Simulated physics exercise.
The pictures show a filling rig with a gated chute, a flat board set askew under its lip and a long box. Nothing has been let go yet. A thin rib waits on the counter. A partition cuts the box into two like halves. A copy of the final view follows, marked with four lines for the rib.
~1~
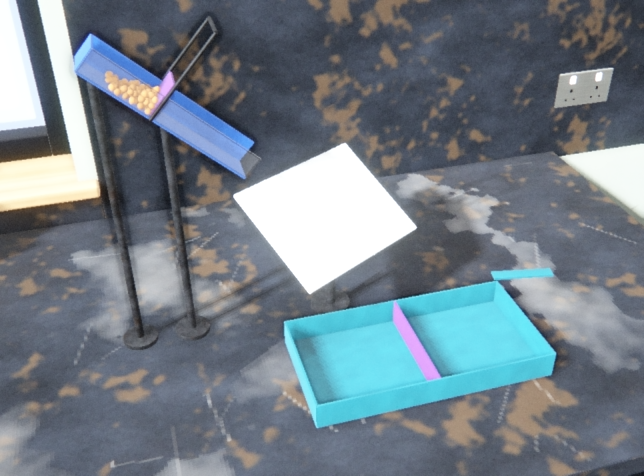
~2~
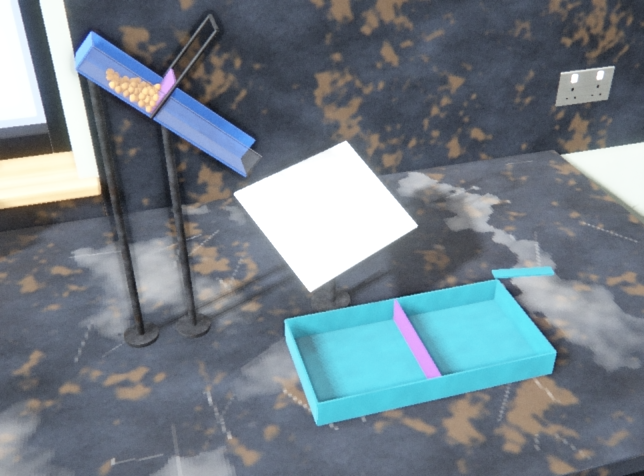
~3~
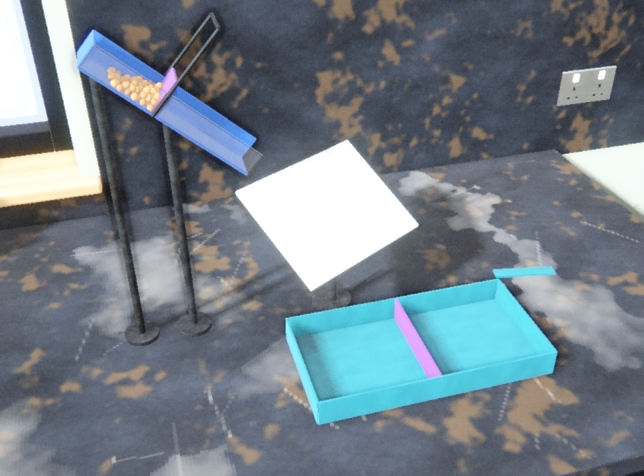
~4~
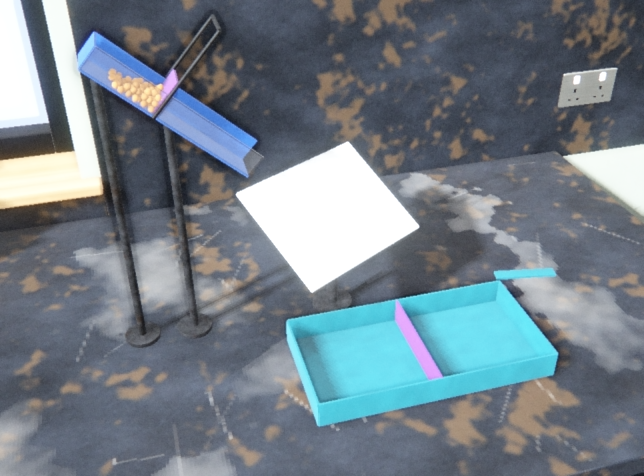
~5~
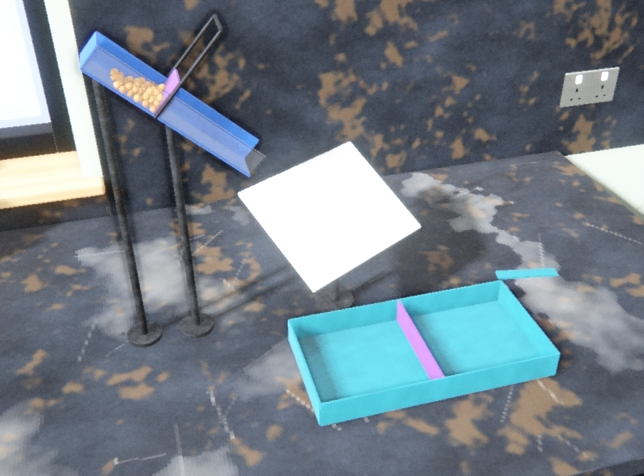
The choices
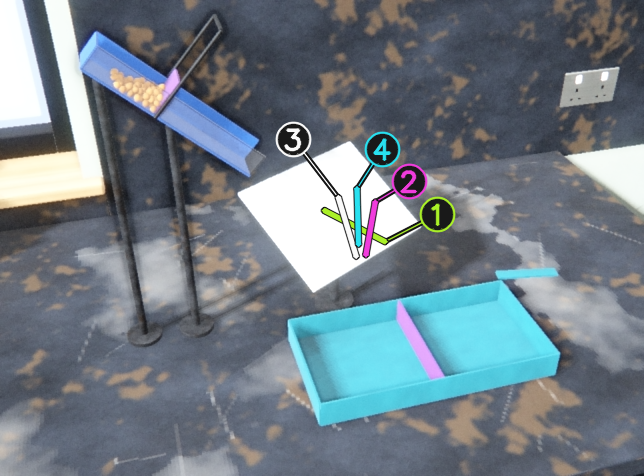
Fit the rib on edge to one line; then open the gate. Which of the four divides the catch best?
Take 1.
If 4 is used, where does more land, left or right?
The left half.
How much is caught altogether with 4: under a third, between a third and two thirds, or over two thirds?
Line 4 gives over two thirds.
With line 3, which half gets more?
More lands on the left.
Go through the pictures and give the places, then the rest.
Load behind the gate (137, 90), roasted chickpeas; lip of the chute (242, 170), sloping fairly steeply, in the first picture.
Middle of the board (330, 210), tilted fairly steeply; middle of its low edge (368, 256); of its high edge (294, 165), in the second picture.
Front corners of the box (318, 403) and (556, 352); front end of its middle wall (442, 376); gate still shut (172, 79), in the third picture.
Middle of the load (140, 87); lip (245, 168), in the fourth picture.
Middle of the load (142, 87); lip (247, 168), in the fifth picture.
On the marked copy, line 1 from (324, 210) to (385, 241); line 2 from (375, 202) to (365, 254); line 3 from (338, 197) to (356, 256); line 4 from (356, 188) to (358, 244).
For line 1, of what is caught, roughly half in the left half, roughly half in the right.
For line 2, of what is caught, almost all in the left half, just a few in the right.
For line 3, of what is caught, every piece in the left half, not one piece in the right.
For line 4, of what is caught, almost all in the left half, about a tenth in the right.
